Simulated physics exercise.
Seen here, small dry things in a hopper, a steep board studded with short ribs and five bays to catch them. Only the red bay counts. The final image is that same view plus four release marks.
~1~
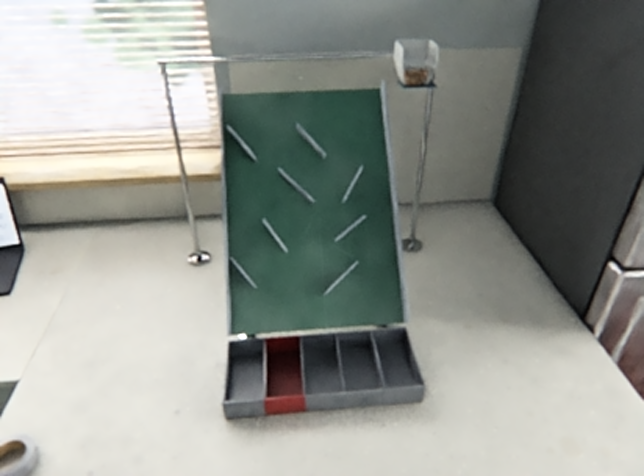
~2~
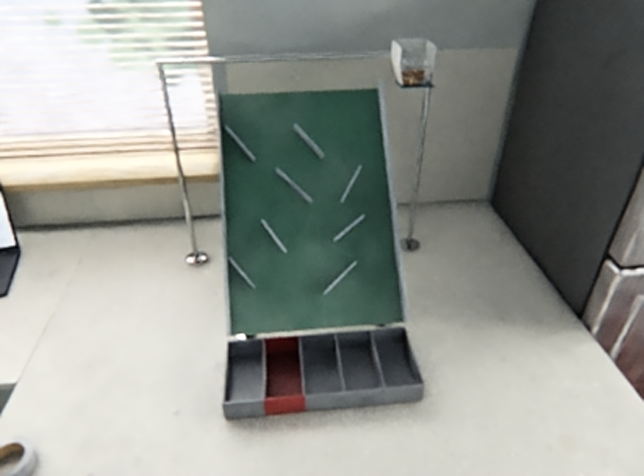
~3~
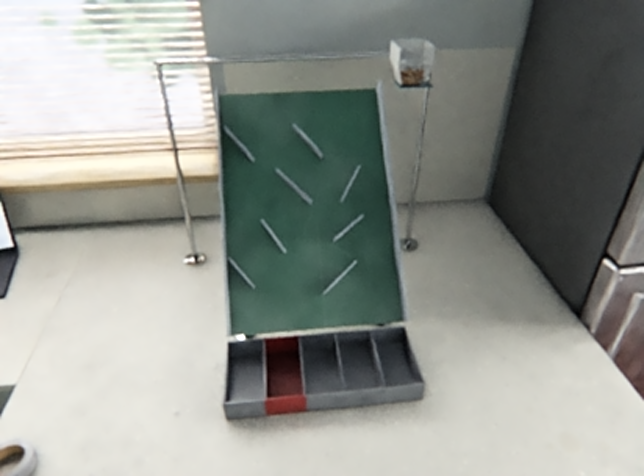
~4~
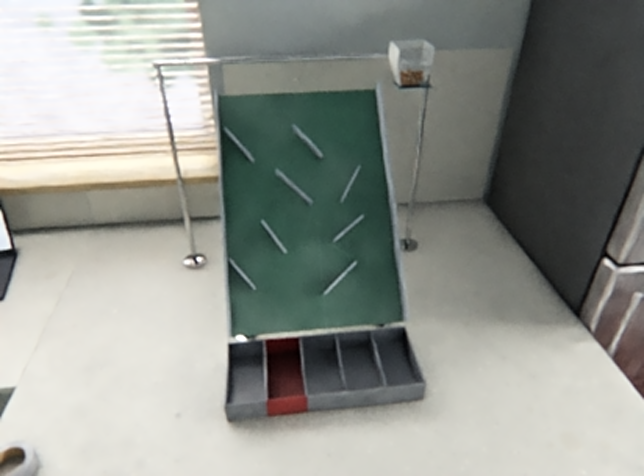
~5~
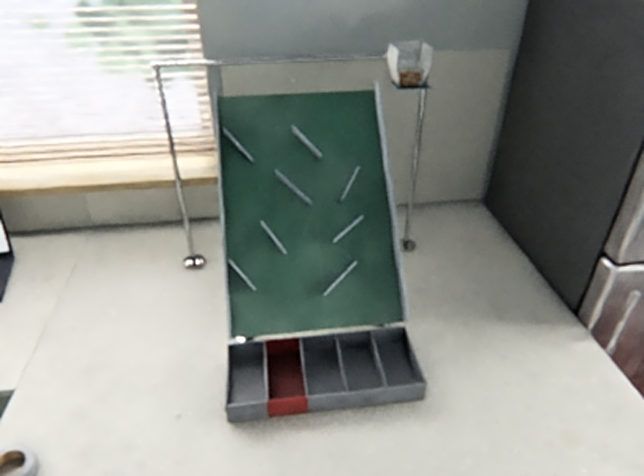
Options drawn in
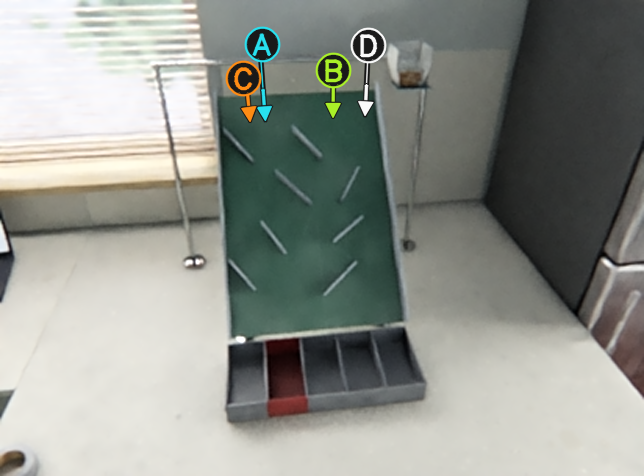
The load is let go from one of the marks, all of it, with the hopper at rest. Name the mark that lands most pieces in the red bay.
B.
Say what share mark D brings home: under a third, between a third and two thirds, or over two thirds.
Mark D gives under a third.
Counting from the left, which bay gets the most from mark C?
The third from the left.
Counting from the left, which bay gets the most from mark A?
The third from the left.
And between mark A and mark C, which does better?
A.
On the marked copy, mark A meets the board at (265, 115); mark B meets the board at (333, 112); mark C meets the board at (249, 116); mark D meets the board at (365, 110).
Choosing A, close to a quarter in the red bay, the bulk in other bays, only a few outside the box.
Choosing B, close to half in the red bay, close to half in other bays, only a few outside the box.
Choosing C, a small share in the red bay, the bulk in other bays, a small share outside the box.
Choosing D, a small share in the red bay, the bulk in other bays, a small share outside the box.
